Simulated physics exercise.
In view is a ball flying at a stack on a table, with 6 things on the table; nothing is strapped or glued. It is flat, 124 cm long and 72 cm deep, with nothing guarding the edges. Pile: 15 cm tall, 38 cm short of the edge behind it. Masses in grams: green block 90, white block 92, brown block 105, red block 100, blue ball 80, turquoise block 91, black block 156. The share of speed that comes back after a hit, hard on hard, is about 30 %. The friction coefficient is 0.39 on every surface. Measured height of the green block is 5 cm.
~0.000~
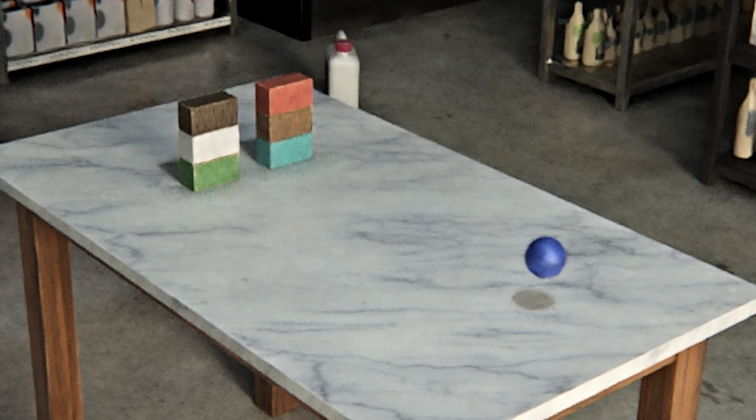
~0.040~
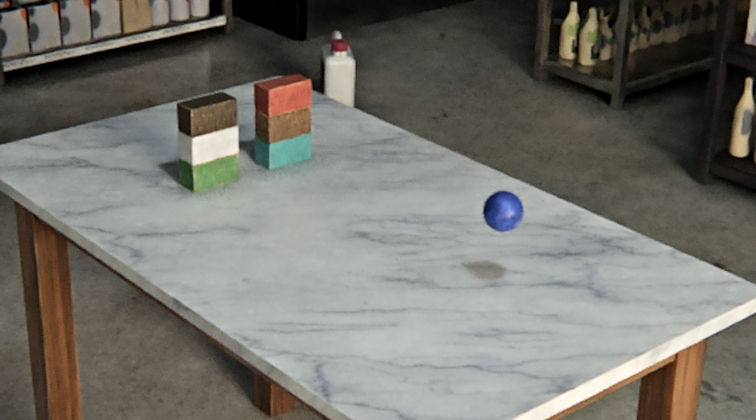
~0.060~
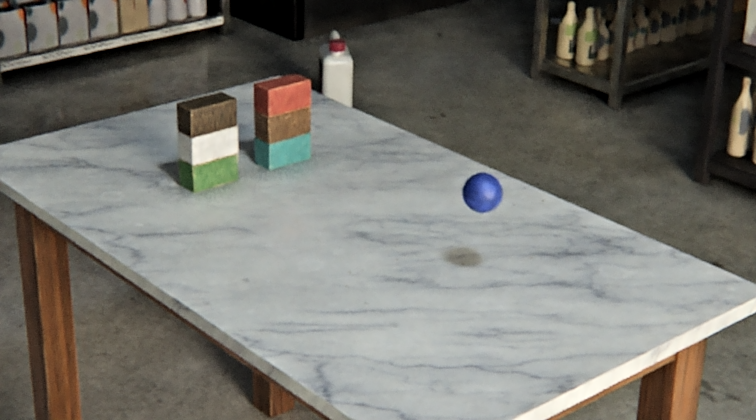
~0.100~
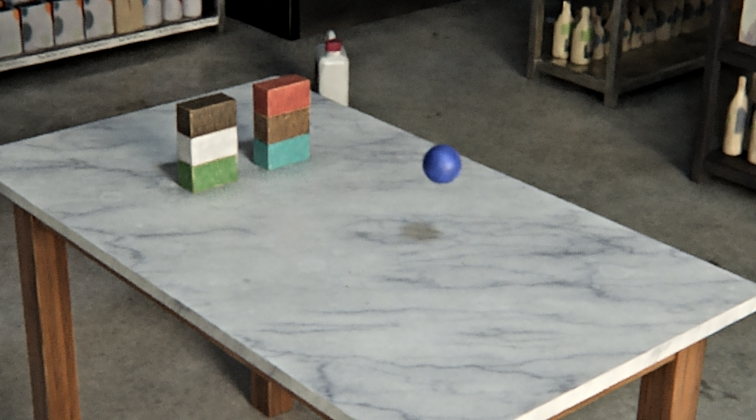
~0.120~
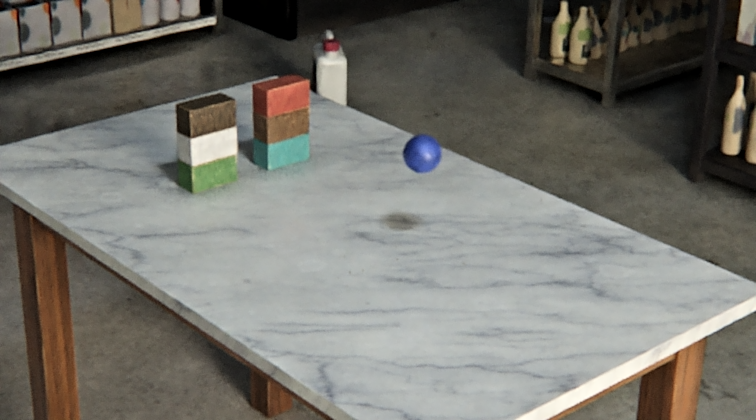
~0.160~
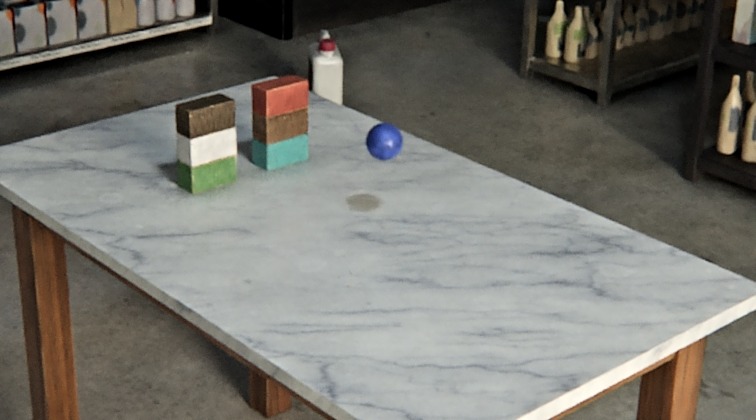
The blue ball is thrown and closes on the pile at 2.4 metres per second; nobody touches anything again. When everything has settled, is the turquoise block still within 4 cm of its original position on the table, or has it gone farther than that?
It has gone farther.
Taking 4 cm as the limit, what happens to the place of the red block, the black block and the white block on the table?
Here is how it goes: The red block moves off; next, the black block remains near its start; last, the white block remains near its start.
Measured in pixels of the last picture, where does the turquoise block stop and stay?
It stops at about (258, 126).
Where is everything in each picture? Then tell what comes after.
In the first frame, 62 cm to the stack; blue ball (545, 257); turquoise block (284, 147).
In the second frame, 53 cm to the stack; blue ball (503, 211); brown block (283, 122).
In the third frame, 48 cm to the stack; blue ball (482, 193); black block (207, 115).
In the fourth frame, 38 cm to the stack; blue ball (442, 164); white block (207, 143).
In the fifth frame, 34 cm to the stack; blue ball (422, 154); red block (281, 96).
In the sixth frame, 24 cm to the stack; blue ball (384, 141); turquoise block (281, 149).
After 0.26 s, blue ball near (299, 149).
After 0.36 s, blue ball near (290, 154); turquoise block moved 8 cm near (260, 135); brown block 14° off upright; red block 14° off upright.
After 0.46 s, blue ball near (289, 154); turquoise block moved 11 cm near (258, 127); brown block 39° off upright; red block 35° off upright.
After 0.56 s, blue ball near (290, 154); turquoise block moved 12 cm near (258, 126); red block 61° off upright; brown block 40° off upright.
In the end (1.3 s), toppled on the table, brown block and red block; not toppled but over 4 cm from the start, turquoise block; the other 3 under 4 cm from the start. At the end, from the last picture's camera, turquoise block near (258, 126).
